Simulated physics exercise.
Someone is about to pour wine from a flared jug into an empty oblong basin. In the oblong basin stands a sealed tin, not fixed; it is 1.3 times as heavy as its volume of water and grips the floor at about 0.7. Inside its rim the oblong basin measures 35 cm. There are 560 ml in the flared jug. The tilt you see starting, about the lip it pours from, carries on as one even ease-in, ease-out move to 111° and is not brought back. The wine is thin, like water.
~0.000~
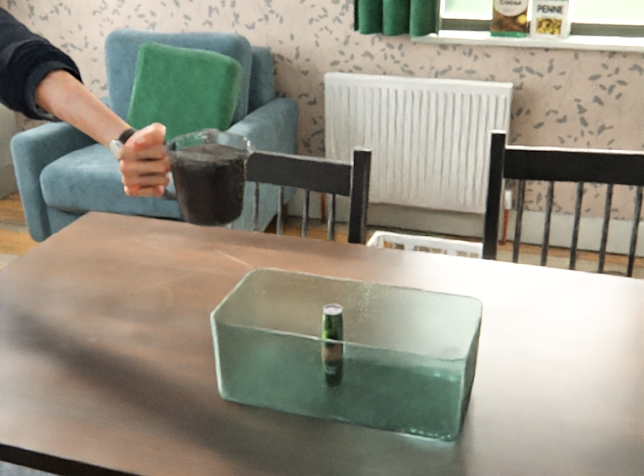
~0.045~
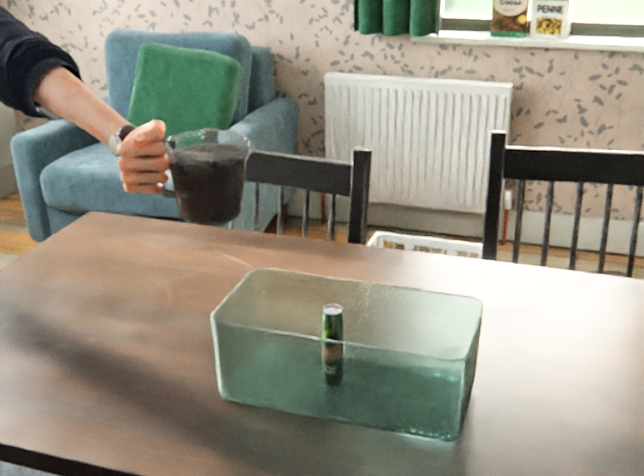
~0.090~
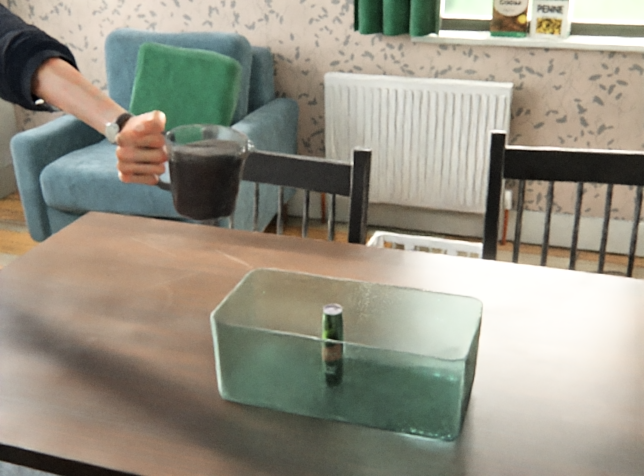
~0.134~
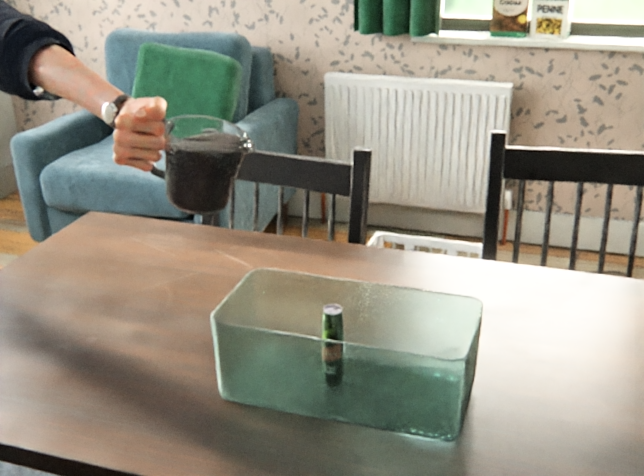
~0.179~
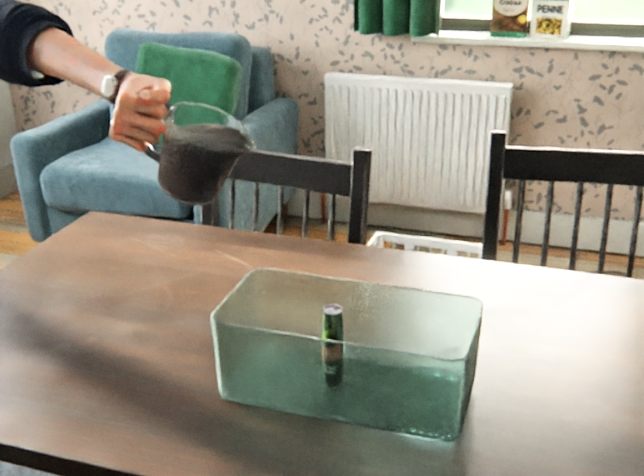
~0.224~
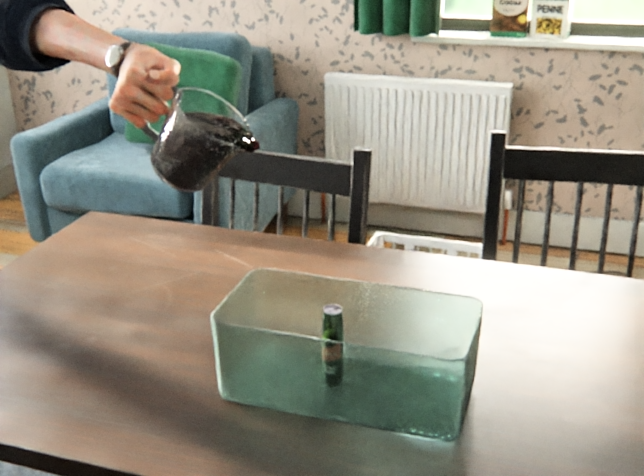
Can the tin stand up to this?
It remains upright.
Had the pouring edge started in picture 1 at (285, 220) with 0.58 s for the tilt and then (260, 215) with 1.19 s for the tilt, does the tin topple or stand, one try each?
First it keeps standing; then it goes over.
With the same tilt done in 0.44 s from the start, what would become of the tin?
The tin keeps standing.
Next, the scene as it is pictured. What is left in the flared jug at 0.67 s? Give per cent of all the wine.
Some 3 per cent.
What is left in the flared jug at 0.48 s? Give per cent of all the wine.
Near 52 in a hundred.
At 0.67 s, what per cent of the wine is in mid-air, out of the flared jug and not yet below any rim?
Some 44 per cent.
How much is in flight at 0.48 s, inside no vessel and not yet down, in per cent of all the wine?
About 46 per cent.
After 0.48 s the tilt is 103° and 52 per cent is still to pour; the tin stands where it began.
After 0.67 s the tilt is 111° and 3 per cent is still to pour; the tin stands where it began.
After 0.87 s the tilt is 111° and 0 per cent is still to pour; the tin stands where it began.
After 1.08 s the tilt is 111° and 0 per cent is still to pour; the tin stands where it began.
In the end the tin stands where it began.
